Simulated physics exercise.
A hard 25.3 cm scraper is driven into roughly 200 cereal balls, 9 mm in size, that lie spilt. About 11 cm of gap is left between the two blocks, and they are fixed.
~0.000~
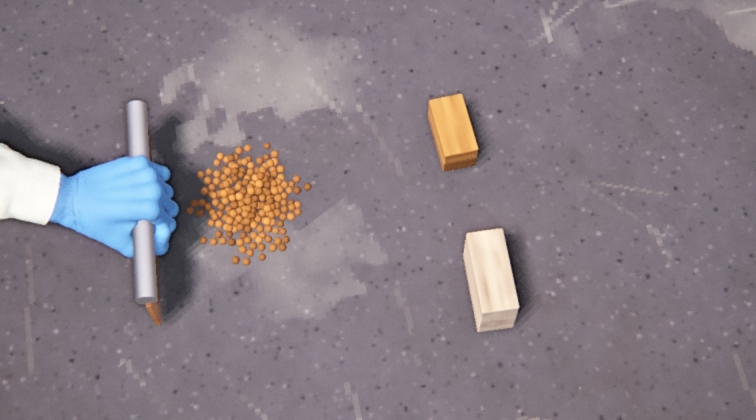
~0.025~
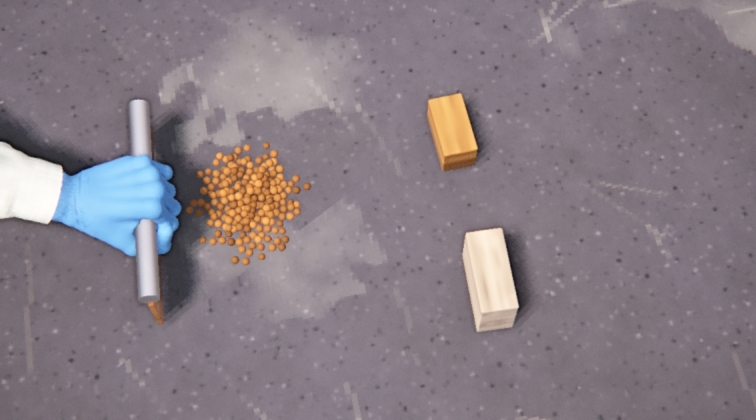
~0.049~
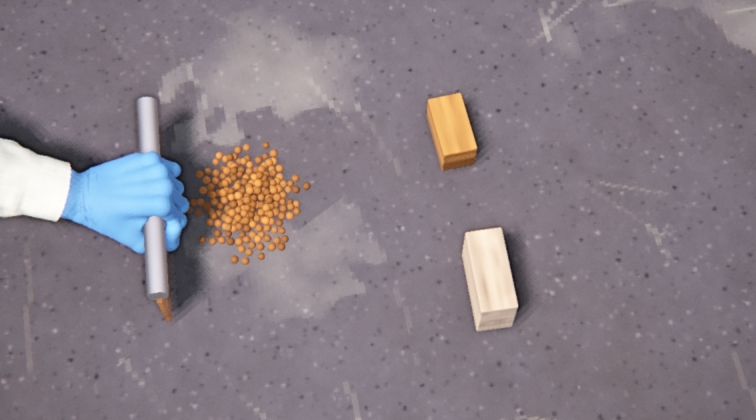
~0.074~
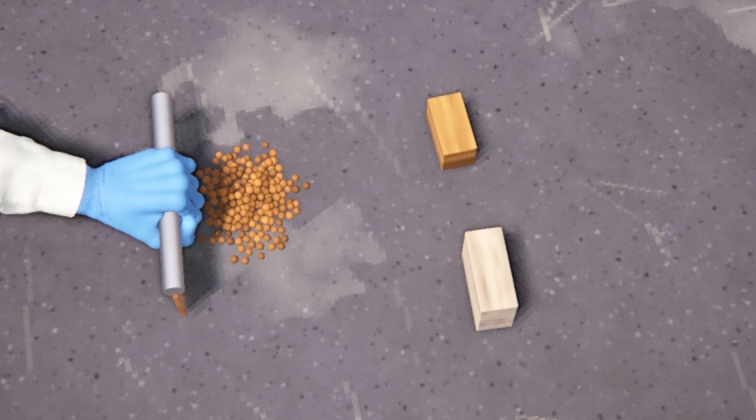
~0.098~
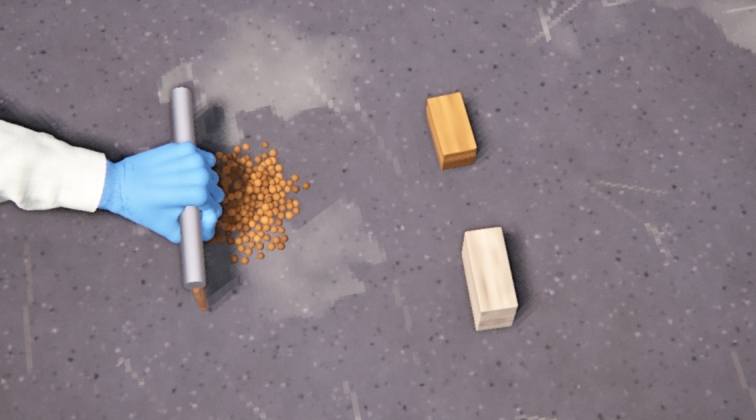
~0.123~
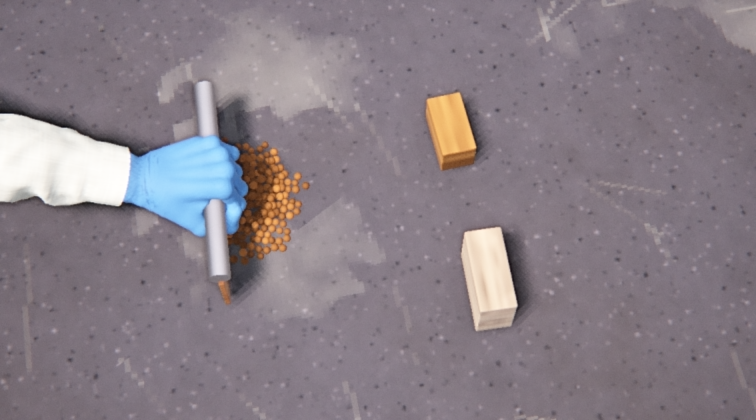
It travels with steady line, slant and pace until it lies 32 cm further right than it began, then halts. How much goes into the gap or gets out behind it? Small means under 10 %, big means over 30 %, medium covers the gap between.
Big.
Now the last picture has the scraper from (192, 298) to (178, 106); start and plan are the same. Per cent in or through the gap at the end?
30 percent ends up in or through the gap.
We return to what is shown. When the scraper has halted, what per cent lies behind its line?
Estimated share: Near 0 %.
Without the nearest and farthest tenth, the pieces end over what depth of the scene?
28 cm.
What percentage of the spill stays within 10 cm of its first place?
Roughly 0 %.
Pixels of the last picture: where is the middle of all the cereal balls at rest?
The middle settles close to (462, 176).
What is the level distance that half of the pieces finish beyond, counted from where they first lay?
Roughly 28 cm.
Then, at 0.28 s, scraper 27 cm from its start, spill 22 cm wide; round the far block 15 %, held up before the blocks 85 %.
After 0.44 s, scraper 32 cm from its start, spill 29 cm wide; in or through the gap 30 %, round the far block 25 %, held up before the blocks 40 %.
After 0.58 s, scraper 32 cm from its start, spill 32 cm wide; in or through the gap 35 %, round the far block 30 %, held up before the blocks 35 %.
At rest (1.0 s), in or through the gap 35 %, round the near block 0 %, round the far block 30 %, held up before the blocks 35 %.
